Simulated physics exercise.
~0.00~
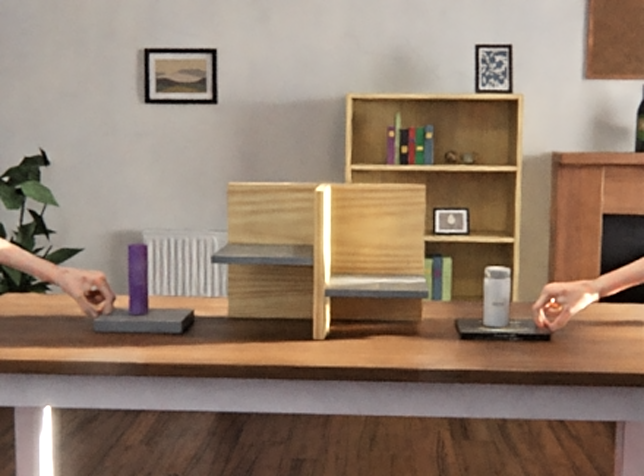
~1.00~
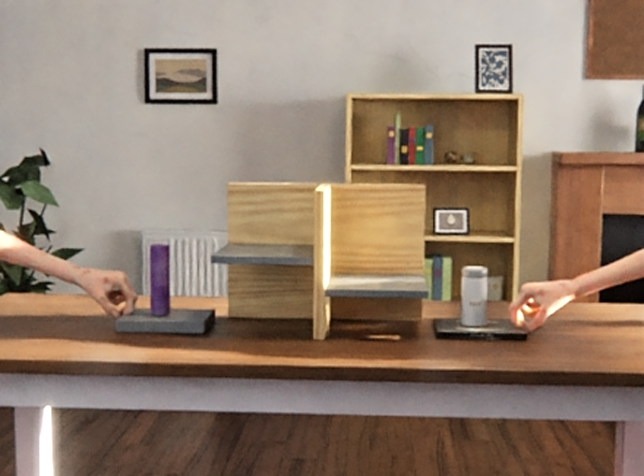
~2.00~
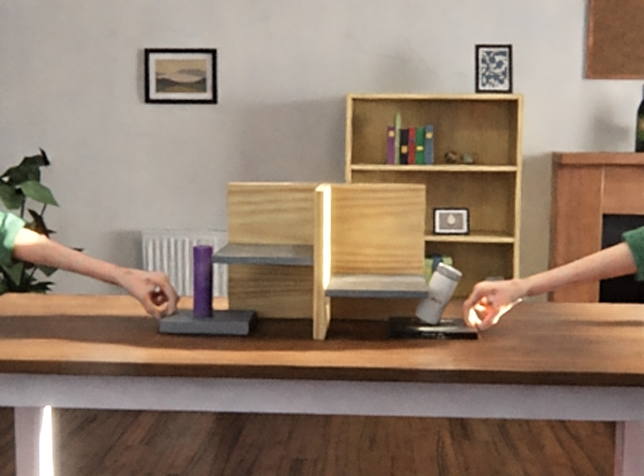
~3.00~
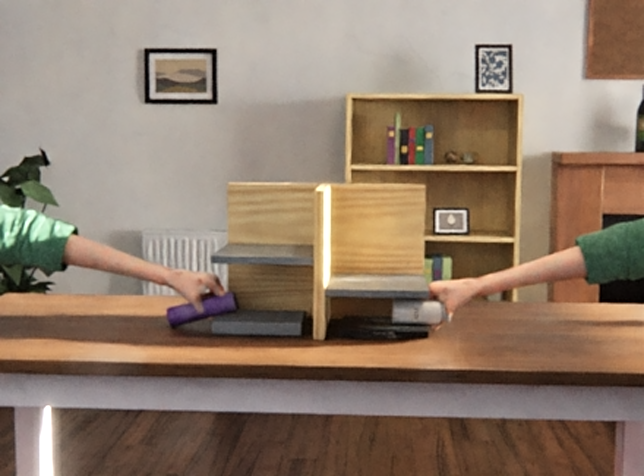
The clip opens on a wooden table with two low gray shelves fixed to an upright wooden panel, while a hand at each side holds a flat item. The left one, a gray tray, carries an upright purple candle, and the right one, a black packet, carries a white shaker. Both hands slowly push inward toward the shelves. The shaker meets the right shelf first and tilts back, while the candle still rides upright. As the tray and packet slide underneath, the candle is knocked back too, and both objects end up toppled beside the hands.
